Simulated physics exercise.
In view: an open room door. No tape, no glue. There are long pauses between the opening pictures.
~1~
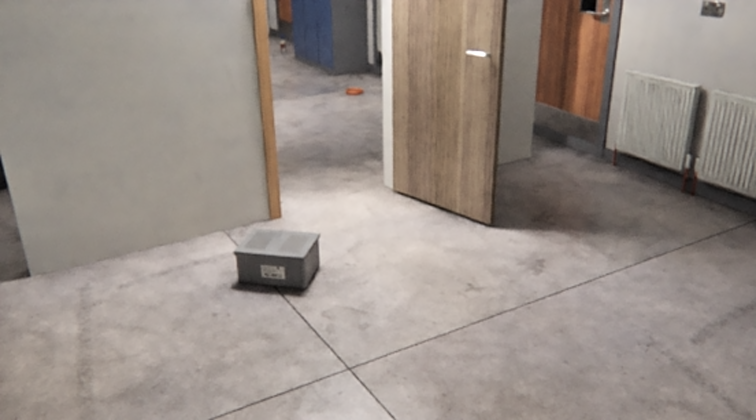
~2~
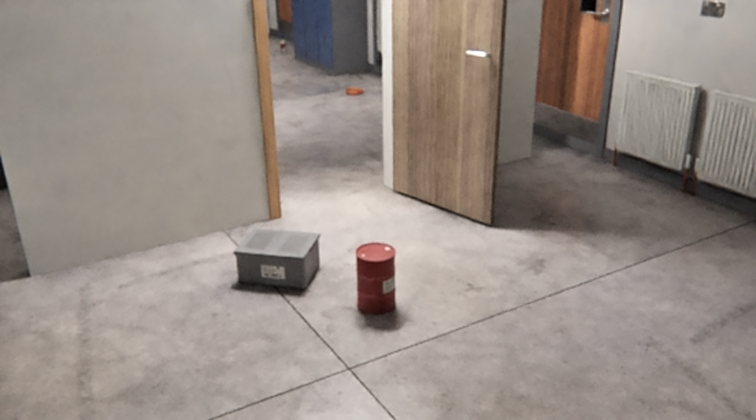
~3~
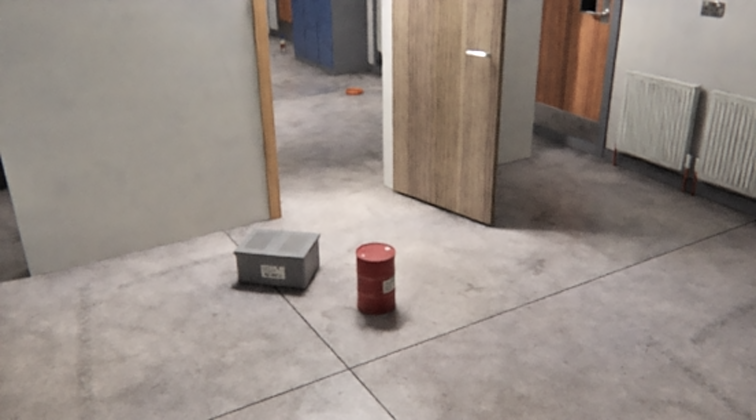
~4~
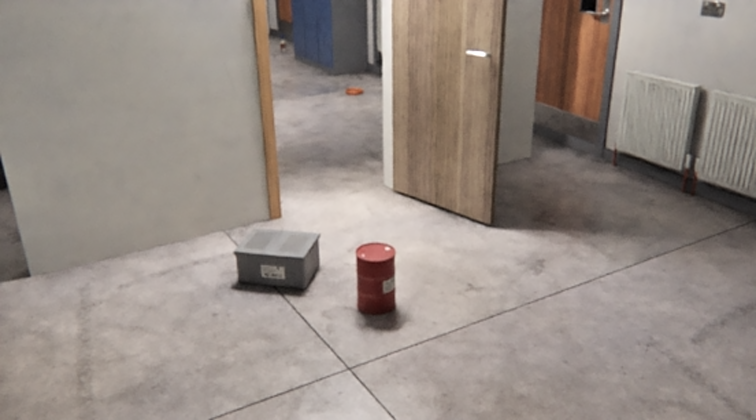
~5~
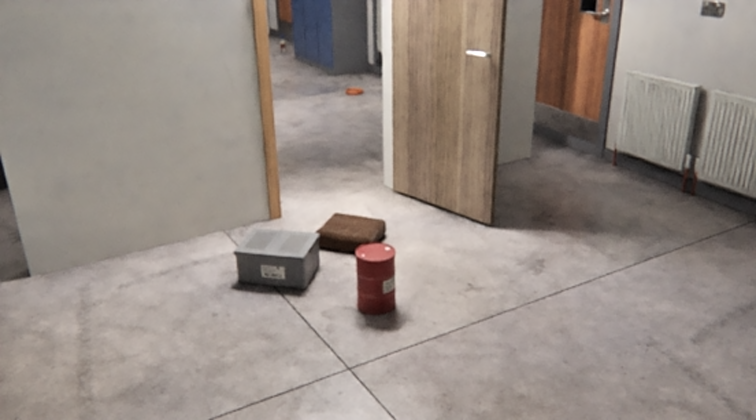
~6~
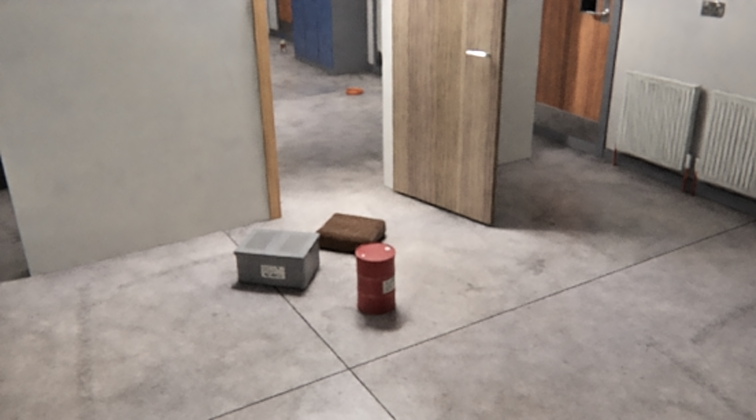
Room with a wide open door standing still, a red canister and then a brown cushion appearing beside a grey tote.
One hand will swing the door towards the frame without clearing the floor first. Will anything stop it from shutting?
In the end the door reaches the frame.
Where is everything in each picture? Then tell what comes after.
In the first picture, door wide open and still; grey tote (279, 258).
In the second picture, door wide open and still; grey tote (279, 258); red canister (376, 279).
In the third picture, door wide open and still; grey tote (279, 258); red canister (376, 279).
In the fourth picture, door wide open and still; grey tote (279, 258); red canister (376, 279).
In the fifth picture, door wide open and still; grey tote (279, 258); red canister (376, 279).
In the sixth picture, door wide open and still; brown cushion (351, 233); grey tote (279, 258).
Then, 1.50 s on from there, door 51° open; brown cushion shifted a little near (342, 234).
Then, 2.00 s on from there, door 30° open; brown cushion shifted about its own width near (296, 232).
In the end, door 0° open; moved from the start, brown cushion; the other 2 unmoved. At the end, from the last picture's camera, brown cushion near (268, 231).
